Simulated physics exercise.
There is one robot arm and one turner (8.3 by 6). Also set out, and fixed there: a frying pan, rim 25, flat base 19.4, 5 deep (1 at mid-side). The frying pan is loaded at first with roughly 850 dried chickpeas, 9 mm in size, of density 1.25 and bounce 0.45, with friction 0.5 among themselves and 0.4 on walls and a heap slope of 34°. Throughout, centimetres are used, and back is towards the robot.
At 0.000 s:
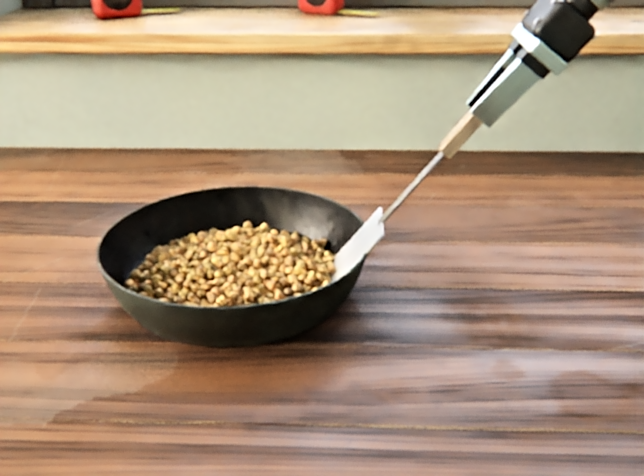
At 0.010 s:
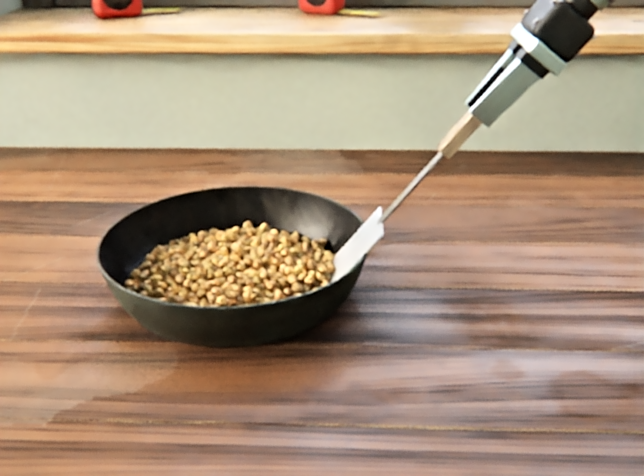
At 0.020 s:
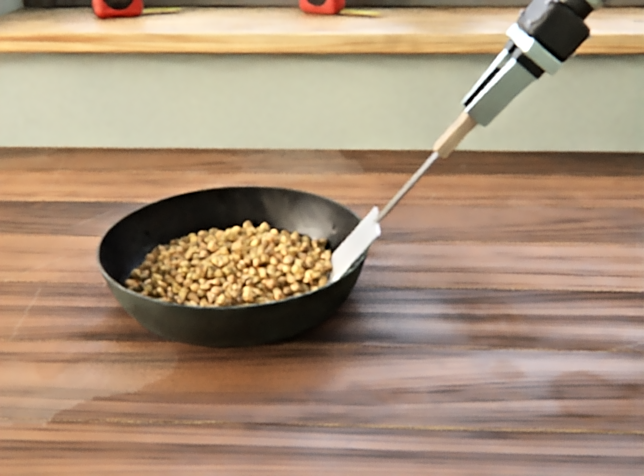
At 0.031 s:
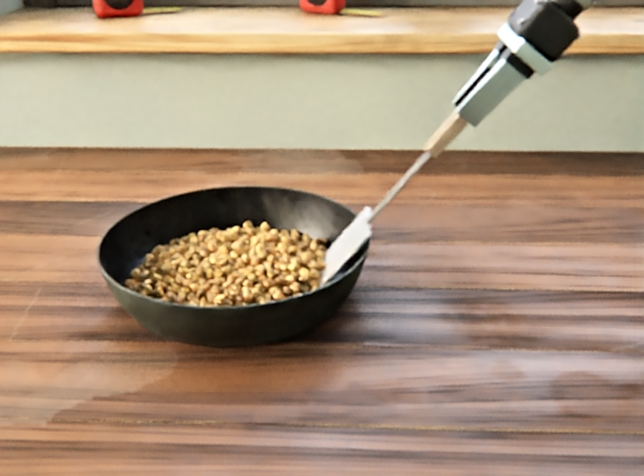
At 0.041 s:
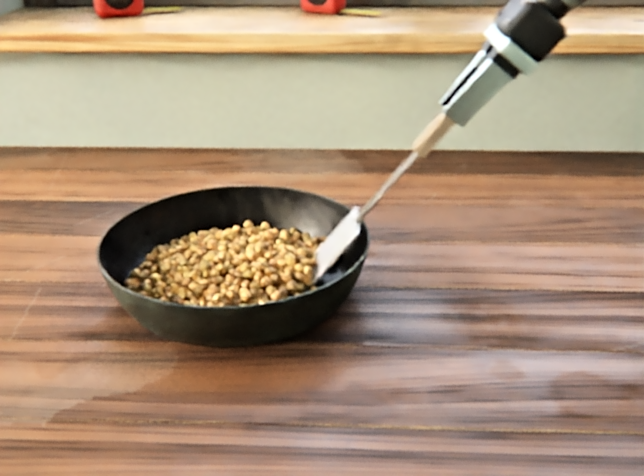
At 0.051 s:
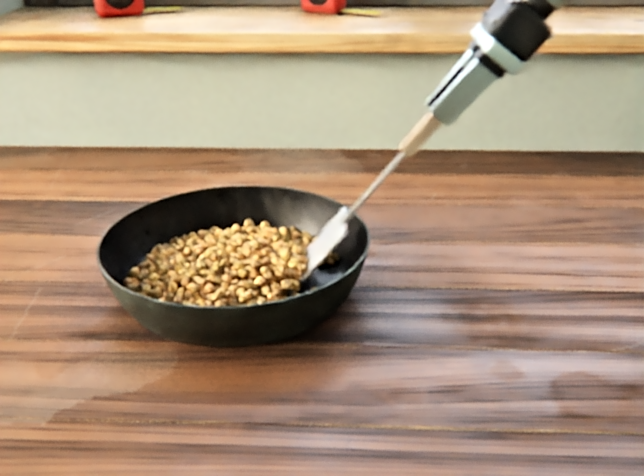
The footage shows a robot arm holding a turner at the right side of a dark frying pan of dried chickpeas on a wooden surface, barely moving at first, then sliding the blade a short way left against the chickpeas.
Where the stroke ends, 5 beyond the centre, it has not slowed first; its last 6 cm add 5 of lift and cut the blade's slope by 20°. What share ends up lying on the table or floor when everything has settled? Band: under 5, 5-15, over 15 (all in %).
5-15 %.
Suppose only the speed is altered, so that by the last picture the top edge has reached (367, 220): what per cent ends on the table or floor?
Share: Roughly 0 %.
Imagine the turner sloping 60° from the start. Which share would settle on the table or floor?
Roughly 5 per cent.
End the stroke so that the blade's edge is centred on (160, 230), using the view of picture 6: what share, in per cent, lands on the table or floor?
My guess is roughly 10 percent.
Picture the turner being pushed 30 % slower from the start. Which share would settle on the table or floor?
In that case, around 0 per cent would end on the table or floor.
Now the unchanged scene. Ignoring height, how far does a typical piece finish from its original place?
It works out to roughly 2 cm.
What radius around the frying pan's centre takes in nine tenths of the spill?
Around 70 centimetres.
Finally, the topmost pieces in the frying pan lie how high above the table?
Height at rest: Roughly 3.5 cm.
By 0.08 s, sloping 52°, highest piece 5 above the table; 854 in the frying pan.
By 0.11 s, sloping 45°, highest piece 6 above the table; 854 in the frying pan.
By 0.32 s, sloping 32°, highest piece 6 above the table; 793 in the frying pan, 56 on the table or floor, 5 on the blade or in flight.
By 1.37 s, sloping 32°, highest piece 3 above the table; 792 in the frying pan, 62 on the table or floor.
Final count, 792 in the frying pan, 62 on the table or floor. That is 7 % on the table or floor.
